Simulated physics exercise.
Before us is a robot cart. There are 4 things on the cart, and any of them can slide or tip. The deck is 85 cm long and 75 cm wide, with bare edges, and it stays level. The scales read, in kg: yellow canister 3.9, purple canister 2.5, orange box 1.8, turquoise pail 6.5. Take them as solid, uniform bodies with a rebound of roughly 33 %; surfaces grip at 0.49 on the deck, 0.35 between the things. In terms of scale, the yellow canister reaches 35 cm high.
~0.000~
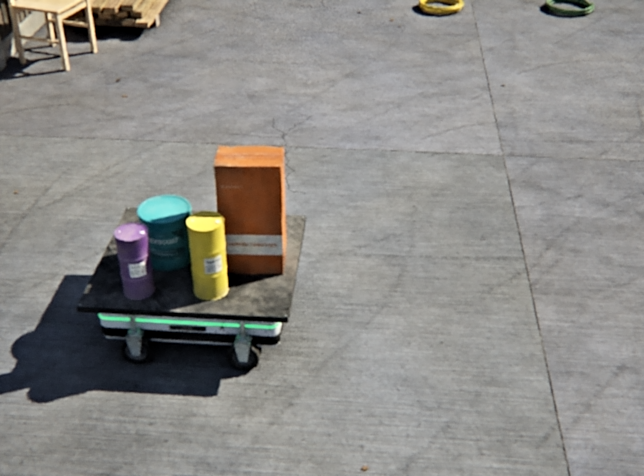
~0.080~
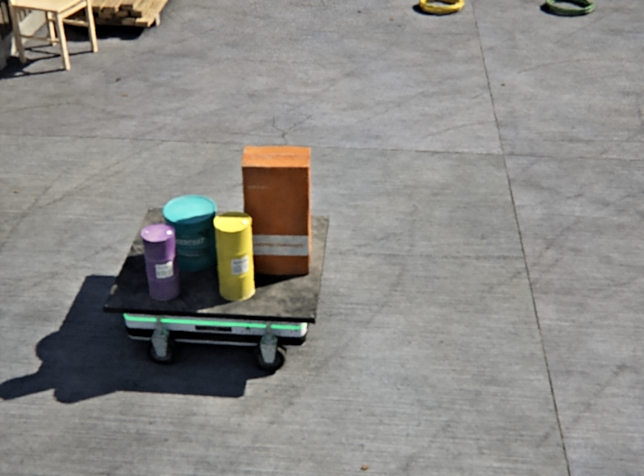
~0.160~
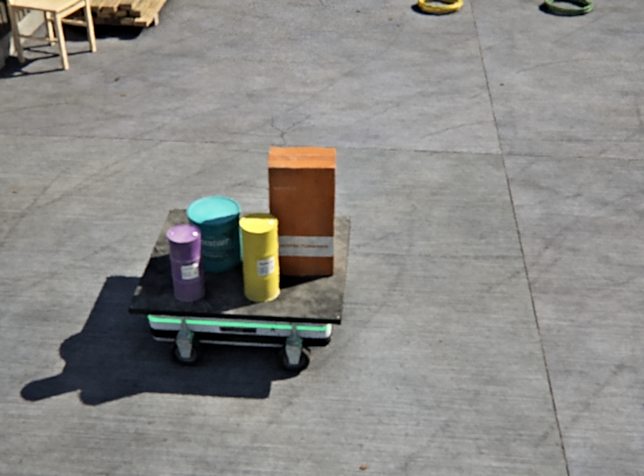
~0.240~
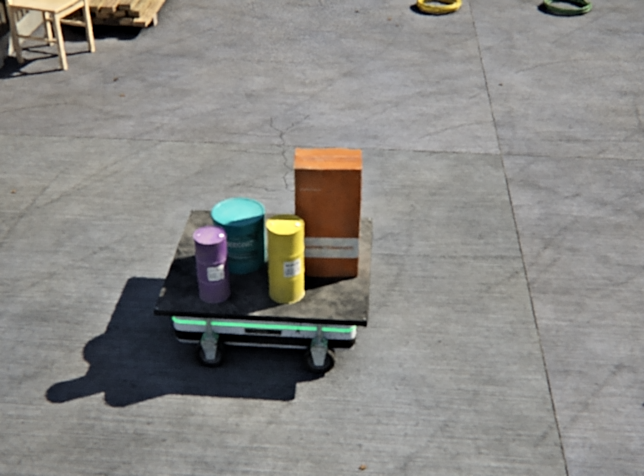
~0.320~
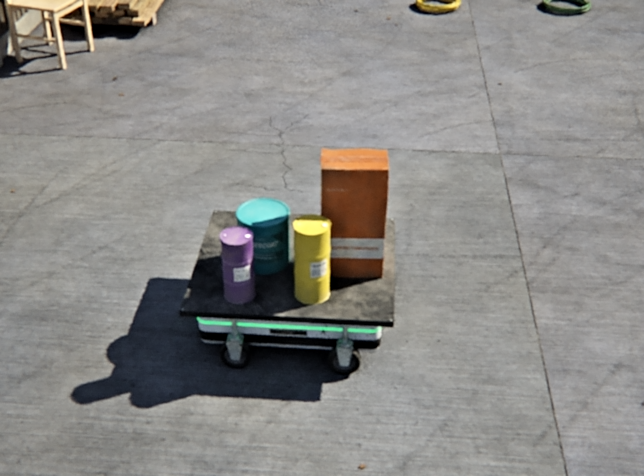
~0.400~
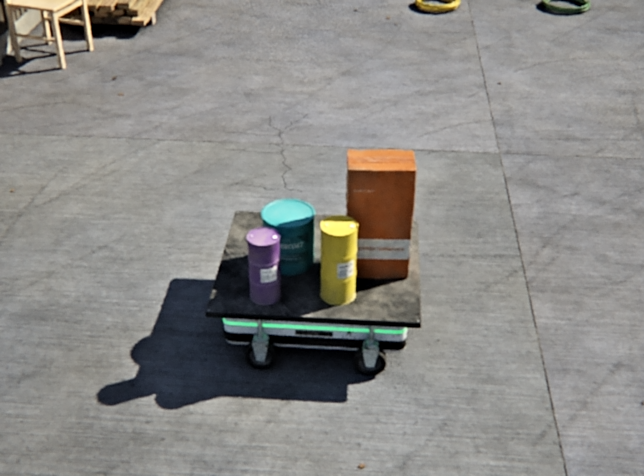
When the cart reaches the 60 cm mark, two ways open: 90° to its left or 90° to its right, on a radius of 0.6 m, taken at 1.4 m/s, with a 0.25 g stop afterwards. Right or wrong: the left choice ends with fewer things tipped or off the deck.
Wrong.
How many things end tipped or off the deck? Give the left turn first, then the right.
Going left: 3; going right: 2.
Turning left. By 0.80 s, cart 112 cm along, turned 35°; yellow canister tilted 30° near (498, 233); purple canister tilted 6° near (435, 251); orange box tilted 37°.
By 1.30 s, cart 182 cm along, turned 90°.
By 1.70 s, cart 220 cm along, turned 90°.
When it is over (2.3 s), off the deck, yellow canister, purple canister and orange box; turquoise pail within 10 cm of the start. End places, in pixels of the last picture, purple canister near (589, 212).
Turning right instead, yellow canister and orange box tipped over or off the deck, 2 of 4 in all.
